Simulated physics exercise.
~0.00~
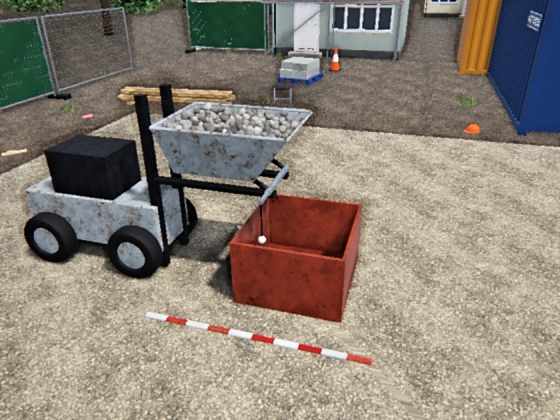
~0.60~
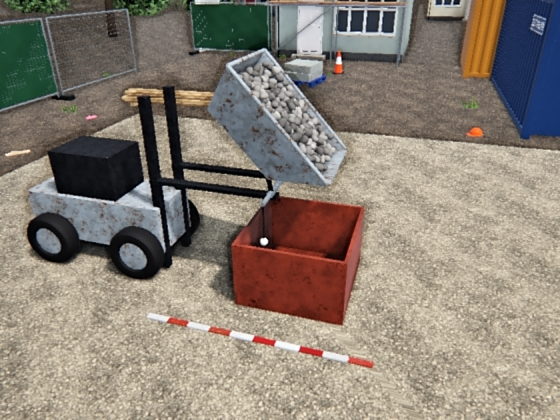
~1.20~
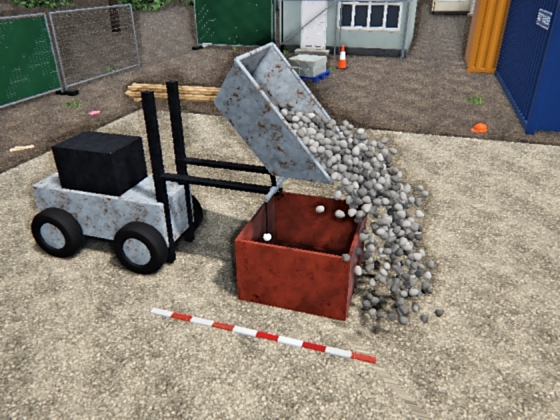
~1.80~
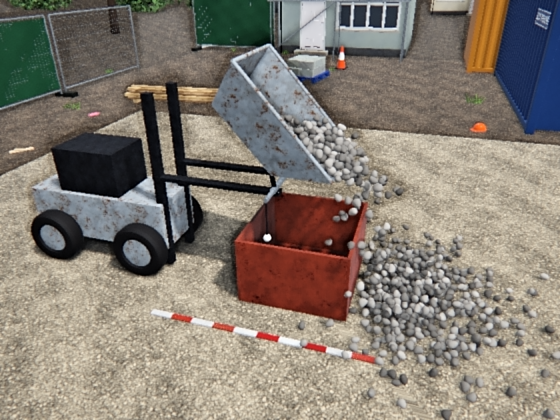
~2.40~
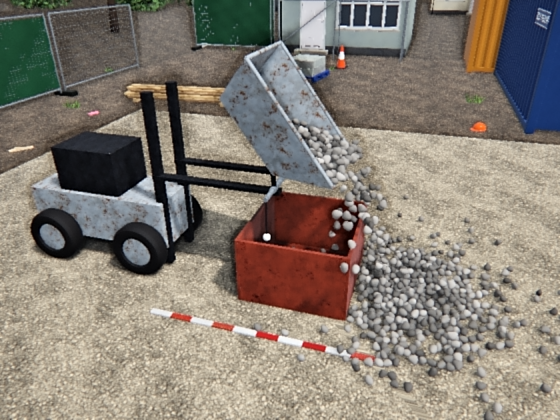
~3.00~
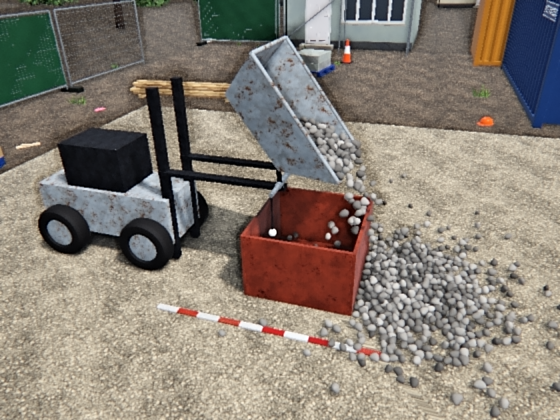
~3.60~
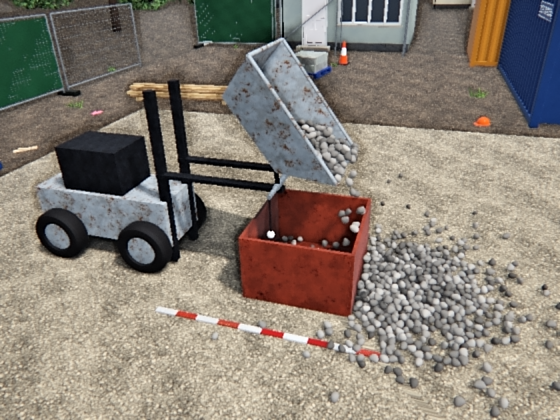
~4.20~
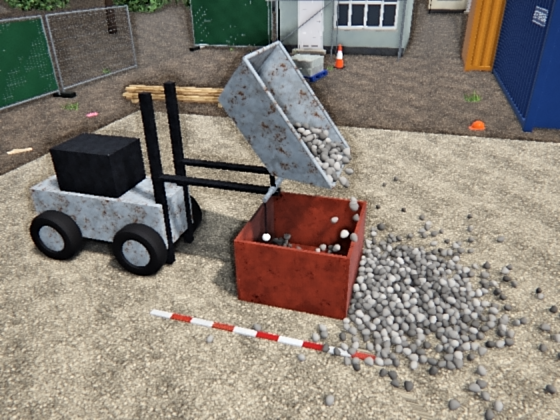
Grey stones pouring from a forklift's tipped metal skip, mostly overshooting the red bin and spreading across the gravel, some staying inside the skip.
